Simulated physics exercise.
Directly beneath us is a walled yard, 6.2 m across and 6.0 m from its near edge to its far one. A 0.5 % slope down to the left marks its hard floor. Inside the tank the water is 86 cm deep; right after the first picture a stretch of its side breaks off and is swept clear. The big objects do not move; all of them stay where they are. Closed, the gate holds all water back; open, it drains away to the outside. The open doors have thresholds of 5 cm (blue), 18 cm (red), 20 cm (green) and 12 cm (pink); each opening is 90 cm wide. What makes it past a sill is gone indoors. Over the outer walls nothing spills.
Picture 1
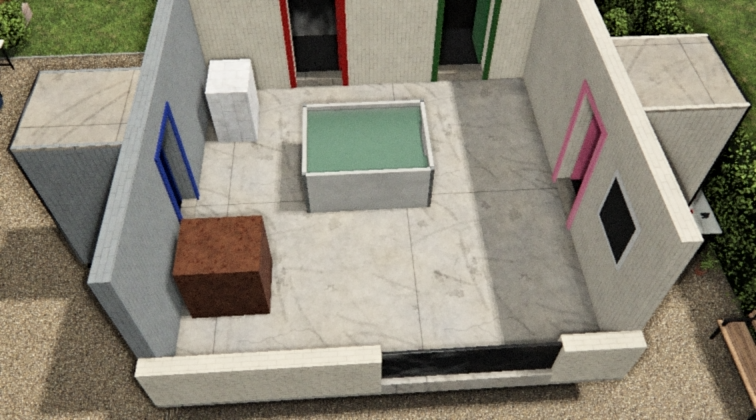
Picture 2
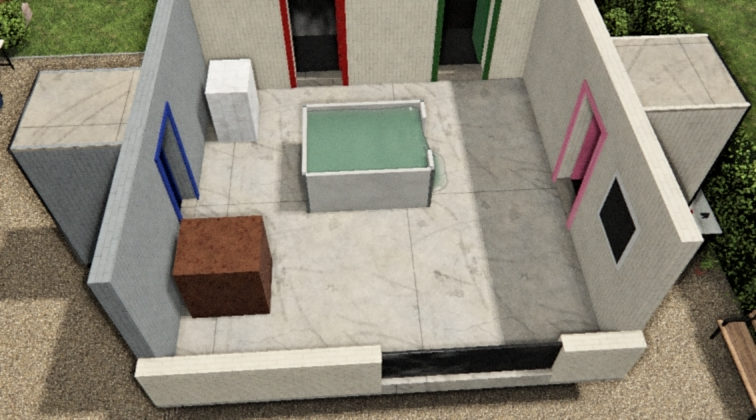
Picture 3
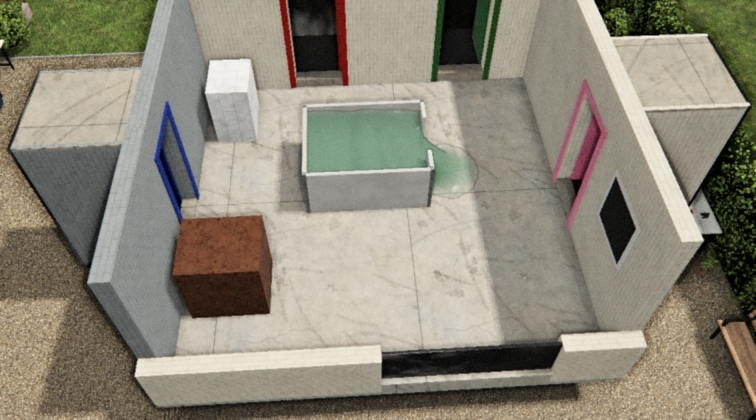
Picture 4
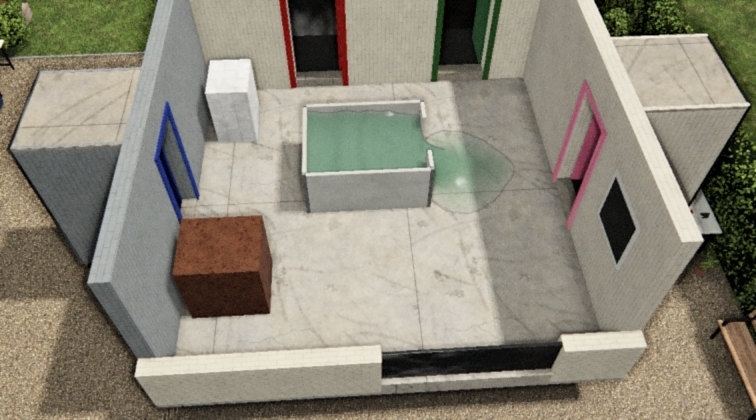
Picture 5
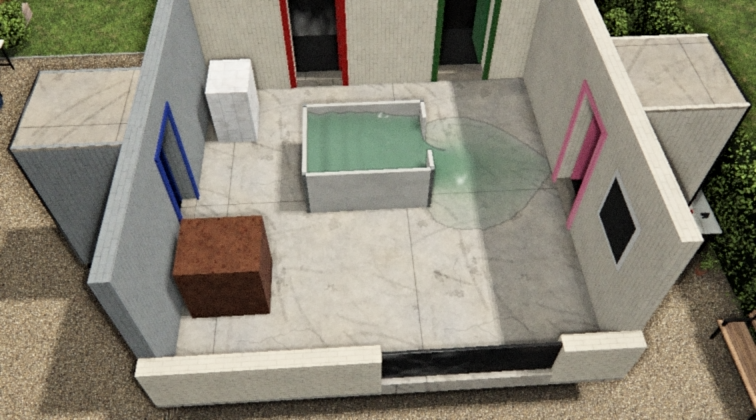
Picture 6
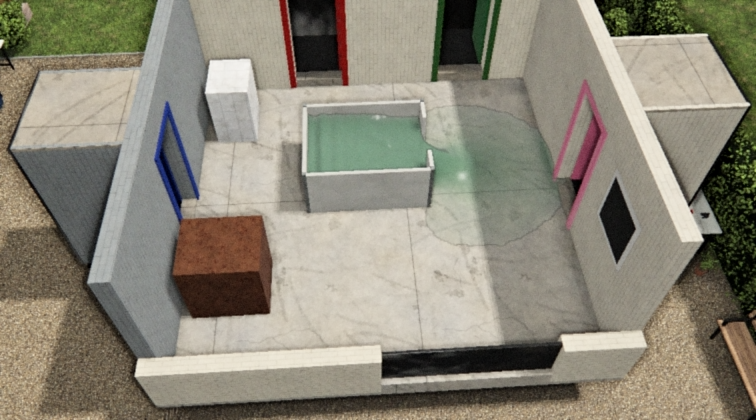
In a walled yard, green water pours from a tank's broken right side and spreads across the floor.
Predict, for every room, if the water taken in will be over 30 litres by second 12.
Prediction: For the blue door, over 30 litres; for the red door, not over 30 litres; for the green door, not over 30 litres; for the pink door, over 30 litres.
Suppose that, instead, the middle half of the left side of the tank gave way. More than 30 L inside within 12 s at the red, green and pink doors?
Red short, green short, pink short.
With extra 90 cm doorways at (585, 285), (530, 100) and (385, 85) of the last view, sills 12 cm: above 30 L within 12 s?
Note, doorways in listed order: Stays short, goes beyond, stays short.
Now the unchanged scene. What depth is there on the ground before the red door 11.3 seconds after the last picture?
About 8.5 cm deep.
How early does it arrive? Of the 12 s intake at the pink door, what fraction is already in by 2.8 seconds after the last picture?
I'd put it at about 85 per cent by that point.
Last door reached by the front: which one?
That's the blue door.
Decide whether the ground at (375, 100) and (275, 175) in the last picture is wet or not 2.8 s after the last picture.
I'd call them drenched and then spared.
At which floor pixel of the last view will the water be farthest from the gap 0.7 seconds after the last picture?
I'd mark it close to (593, 310).
Then, 0.7 s after the last picture water covers 30 % of the floor and is deepest (47 cm) near (428, 172); blue door not reached, red door not reached, green door 5 cm at the sill, 0 L in, pink door 28 cm at the sill, 43 L in.
Then, 1.5 s after the last picture water covers 30 % of the floor and is deepest (40 cm) near (525, 85); blue door not reached, red door not reached, green door 15 cm at the sill, 0 L in, pink door 27 cm at the sill, 116 L in.
Then, 2.8 s after the last picture water covers 50 % of the floor and is deepest (27 cm) near (428, 172); blue door not reached, red door 4 cm at the sill, 0 L in, green door 15 cm at the sill, 0 L in, pink door 20 cm at the sill, 166 L in.
Then, 6.3 s after the last picture water covers 95 % of the floor and is deepest (14 cm) near (266, 129); blue door 4 cm at the sill, 0 L in, red door 3 cm at the sill, 0 L in, green door 9 cm at the sill, 0 L in, pink door 10 cm at the sill, 194 L in.
Then, 11.3 s after the last picture water covers 100 % of the floor and is deepest (10 cm) near (173, 381); blue door 10 cm at the sill, 68 L in, red door 8 cm at the sill, 0 L in, green door 5 cm at the sill, 0 L in, pink door 5 cm at the sill, 194 L in.
